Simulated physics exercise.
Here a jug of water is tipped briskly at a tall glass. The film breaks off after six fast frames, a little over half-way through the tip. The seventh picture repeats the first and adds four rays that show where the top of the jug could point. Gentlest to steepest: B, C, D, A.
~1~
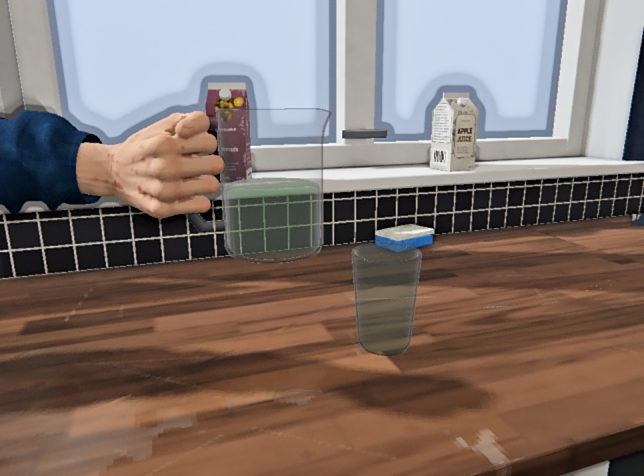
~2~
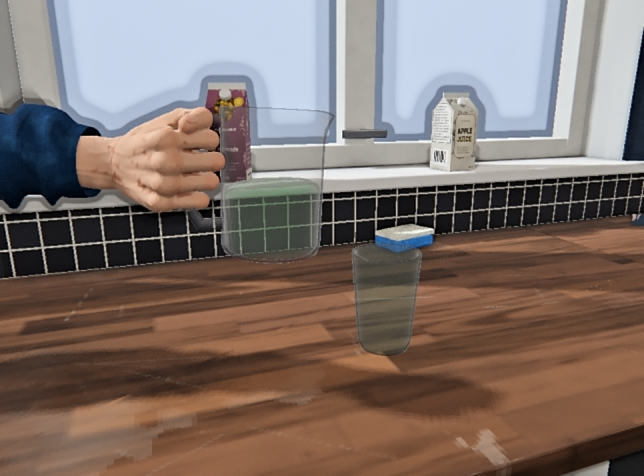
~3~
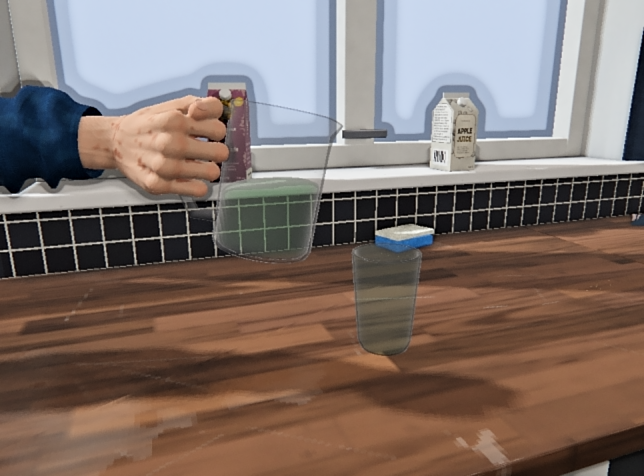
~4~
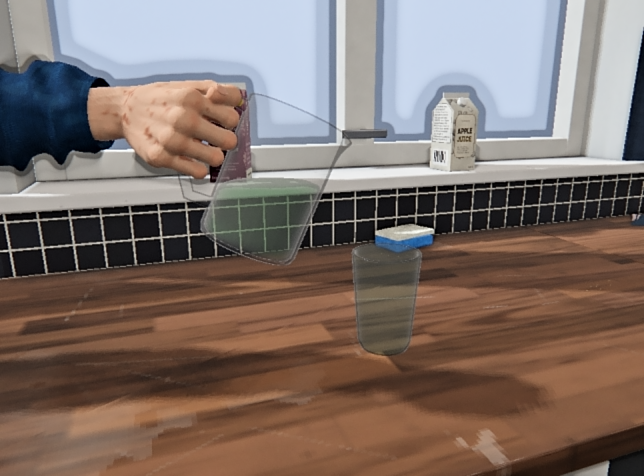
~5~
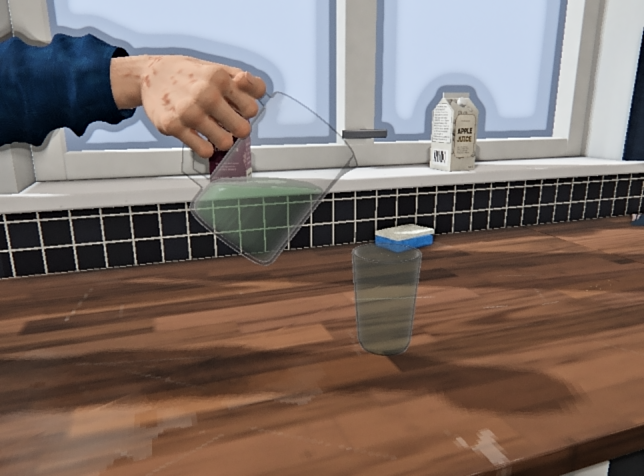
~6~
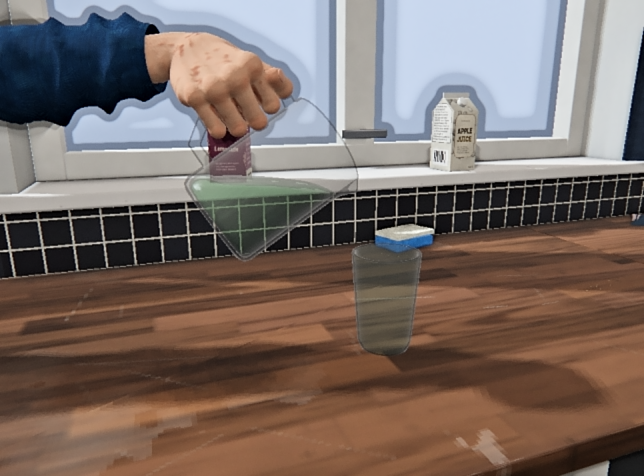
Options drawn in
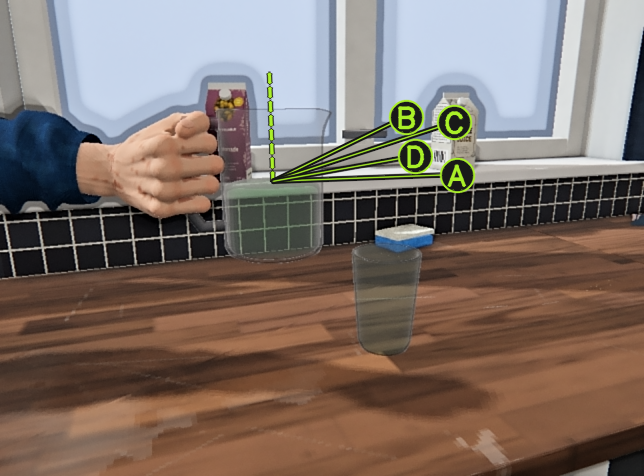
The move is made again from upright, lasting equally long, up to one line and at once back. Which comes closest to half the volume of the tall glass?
C works best here.
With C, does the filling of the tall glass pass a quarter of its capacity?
Yes, clearly.
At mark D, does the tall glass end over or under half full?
Over half.
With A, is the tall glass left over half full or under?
Over.
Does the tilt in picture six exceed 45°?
Yes.
In lime, A at (440, 175); B at (391, 123); C at (438, 127); D at (398, 158).
With A, the tall glass ends with about 92 % of what it can hold; 5 % of the water is spilt.
With B, the tall glass ends with about 26 % of what it can hold.
With C, the tall glass ends with about 49 % of what it can hold.
With D, the tall glass ends with about 74 % of what it can hold.
